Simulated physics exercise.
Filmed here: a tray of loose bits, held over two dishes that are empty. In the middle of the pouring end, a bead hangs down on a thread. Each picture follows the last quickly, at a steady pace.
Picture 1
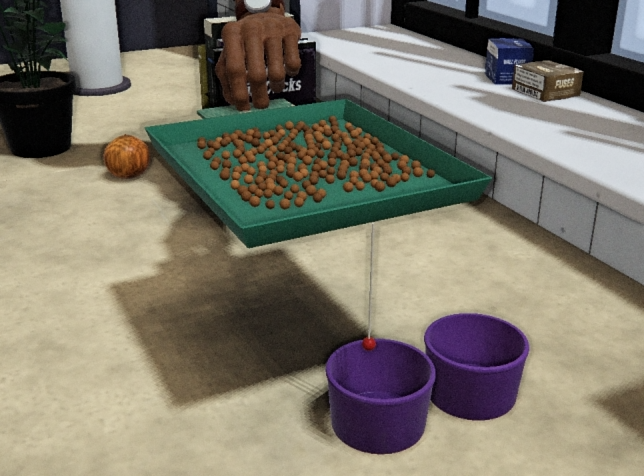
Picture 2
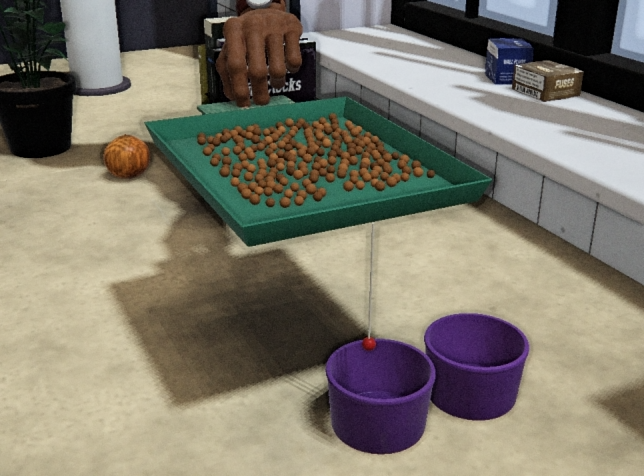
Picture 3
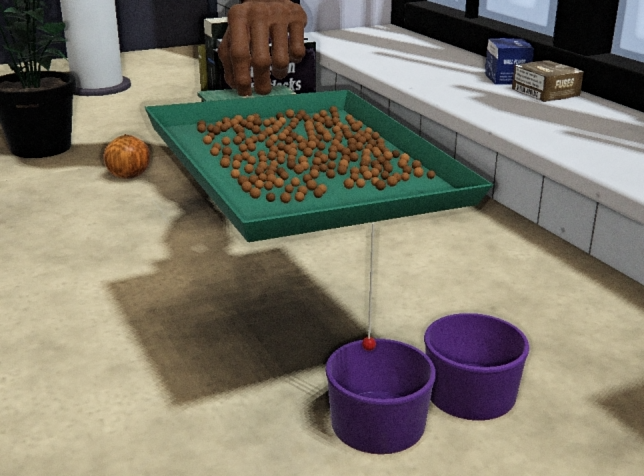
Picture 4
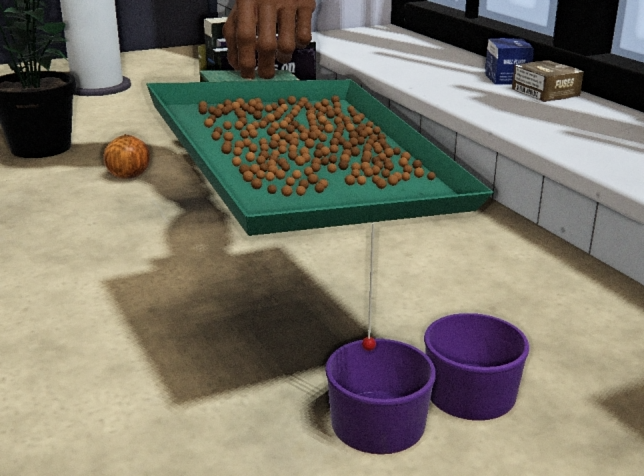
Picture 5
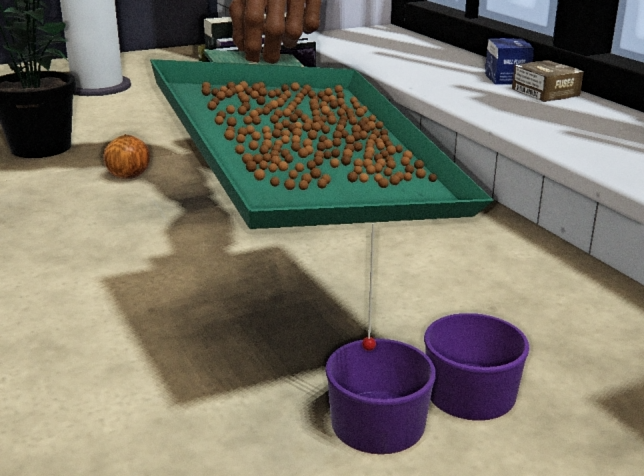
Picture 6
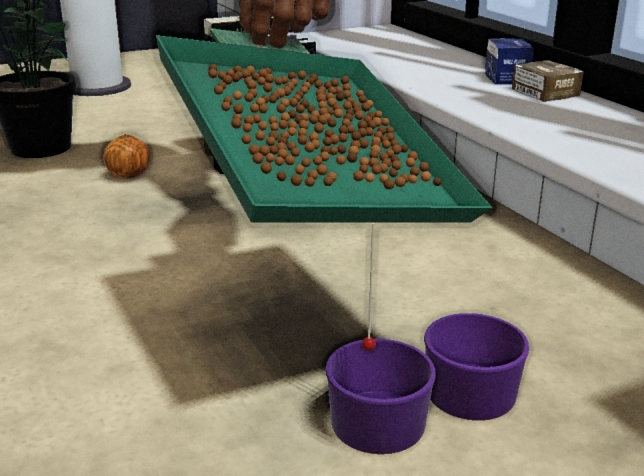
To begin with, a dark hand holds the far edge of a green tray of small brown balls nearly level above two empty purple dishes, a red bead hanging on a thread. Then the hand raises that edge steadily, tilting the tray toward the front, and the balls shift slightly.
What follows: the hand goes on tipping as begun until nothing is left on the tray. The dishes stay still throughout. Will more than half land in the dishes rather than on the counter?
Yes.
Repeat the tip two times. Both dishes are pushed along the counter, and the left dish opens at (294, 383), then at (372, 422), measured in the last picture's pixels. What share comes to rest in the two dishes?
You'd end up with around 10 per cent and then around 10 per cent.
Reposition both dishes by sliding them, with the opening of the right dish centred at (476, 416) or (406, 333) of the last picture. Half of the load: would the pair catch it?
Well, the minor share the first time and the minor share the second time.
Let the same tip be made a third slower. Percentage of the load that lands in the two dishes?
About 90 %.
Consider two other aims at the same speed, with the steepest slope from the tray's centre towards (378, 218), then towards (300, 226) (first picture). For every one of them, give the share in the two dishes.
Lab note: Try one about 40 %, try two about 0 %.
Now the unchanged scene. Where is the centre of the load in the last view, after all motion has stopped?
(467, 376).
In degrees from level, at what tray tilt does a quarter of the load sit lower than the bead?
About 70° of tilt.
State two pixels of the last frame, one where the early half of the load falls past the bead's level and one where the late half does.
Around (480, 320), followed by around (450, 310).
Just after the last frame, tray tipped steeply; the larger part on the tray; about a tenth in the right dish; just a few outside both; about a tenth in the air.
A moment on, tray tipped past a quarter turn; about a tenth on the tray; the larger part in the right dish; just a few outside both; about a tenth in the air.
Further on, tray tipped past a quarter turn; just a few in the left dish; the larger part in the right dish; about a tenth outside both.
When it is over, tray tipped past a quarter turn; just a few in the left dish; the larger part in the right dish; about a tenth outside both.
